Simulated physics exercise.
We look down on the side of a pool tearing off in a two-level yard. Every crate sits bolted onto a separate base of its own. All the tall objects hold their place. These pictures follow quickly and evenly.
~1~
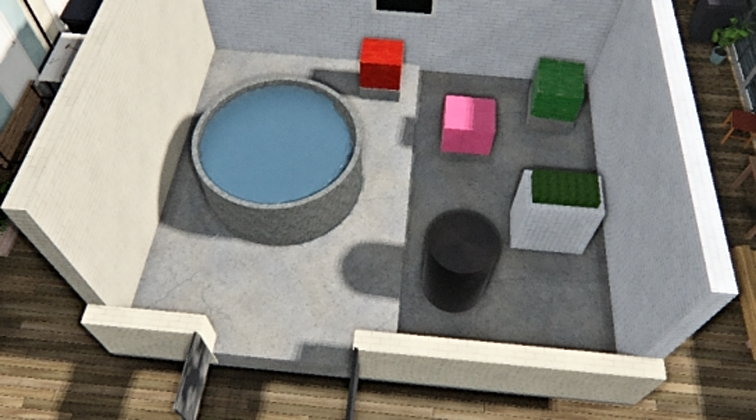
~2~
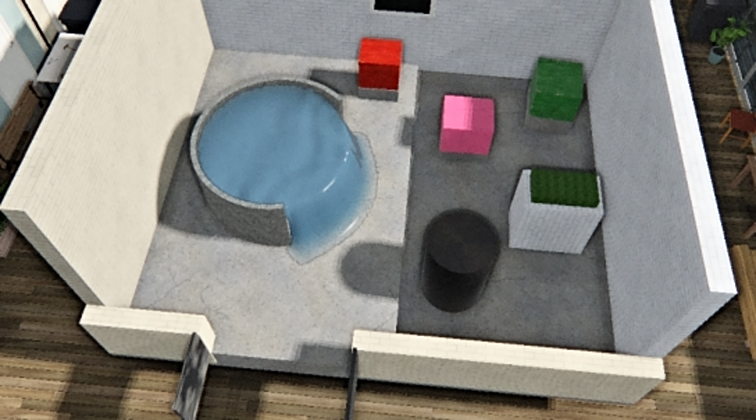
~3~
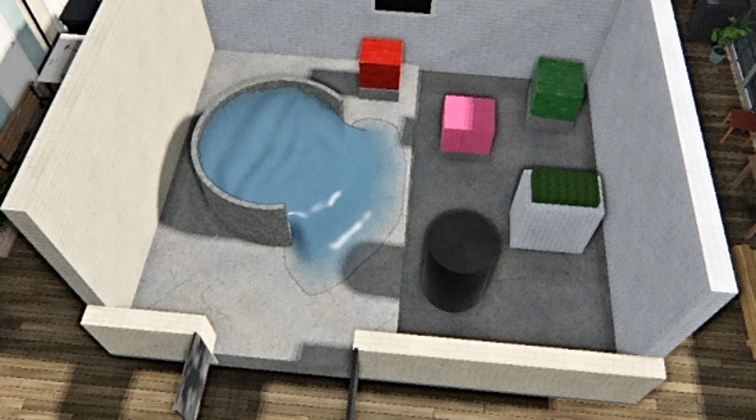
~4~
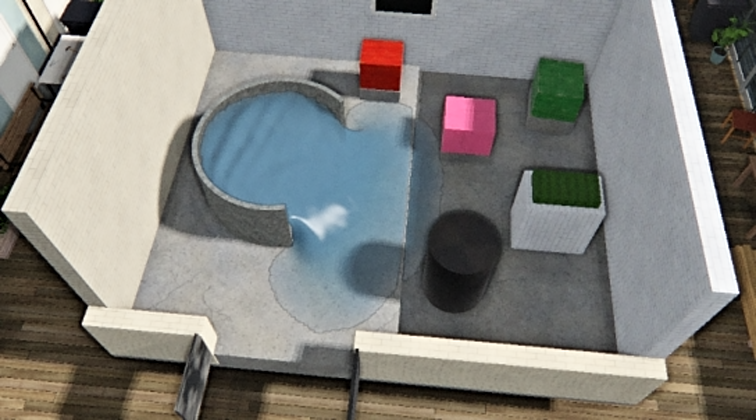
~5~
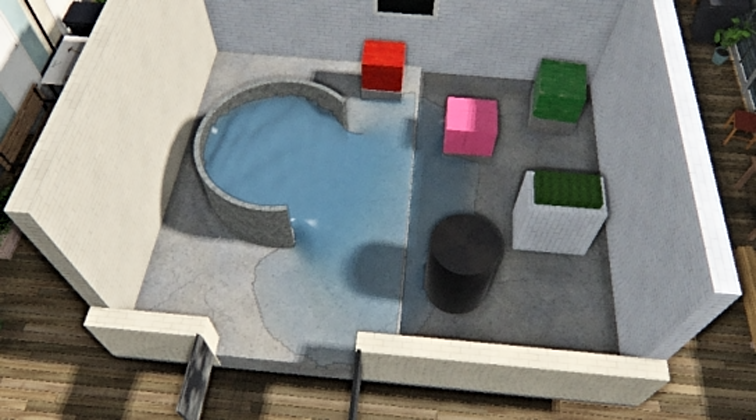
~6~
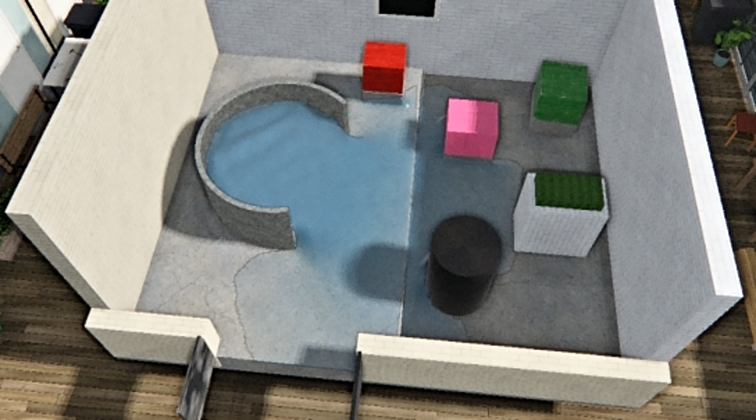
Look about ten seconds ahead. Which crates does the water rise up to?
In the end the pink crate is reached. The red crate is never reached. The green crate is reached.
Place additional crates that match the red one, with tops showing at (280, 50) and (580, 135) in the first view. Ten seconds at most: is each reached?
Crate by crate: Is not reached; gets flooded.
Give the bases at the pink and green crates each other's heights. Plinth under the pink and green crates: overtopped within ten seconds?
Pink: Is reached; green: Is reached.
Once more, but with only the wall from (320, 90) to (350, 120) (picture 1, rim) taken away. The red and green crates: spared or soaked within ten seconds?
In short: Red crate gets drenched; green crate gets drenched.
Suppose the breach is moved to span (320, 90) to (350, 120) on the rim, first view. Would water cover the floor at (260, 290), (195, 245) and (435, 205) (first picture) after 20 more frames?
Read off point by point, the answer is not soaked, not soaked, soaking.
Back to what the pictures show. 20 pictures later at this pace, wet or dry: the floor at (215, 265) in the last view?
That spot: Waterless.
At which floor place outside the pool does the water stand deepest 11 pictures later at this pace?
Near (621, 380).
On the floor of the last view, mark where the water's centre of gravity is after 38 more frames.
Centre of the water: Near (477, 210).
A moment on, water covers 60 % of the floor; the pink crate water round its plinth, the red crate water round its plinth, the green crate water round its plinth.
Next, water covers 65 % of the floor; the pink crate water round its plinth, the red crate water round its plinth, the green crate water round its plinth.
Then, water covers 65 % of the floor; the pink crate water round its plinth, the red crate water round its plinth, the green crate water round its plinth.
Later, water covers 75 % of the floor; the pink crate water round its plinth, the red crate water round its plinth, the green crate water round its plinth.
In the end, water covers 95 % of the floor; the pink crate was topped, the red crate stayed above the water, the green crate was topped.
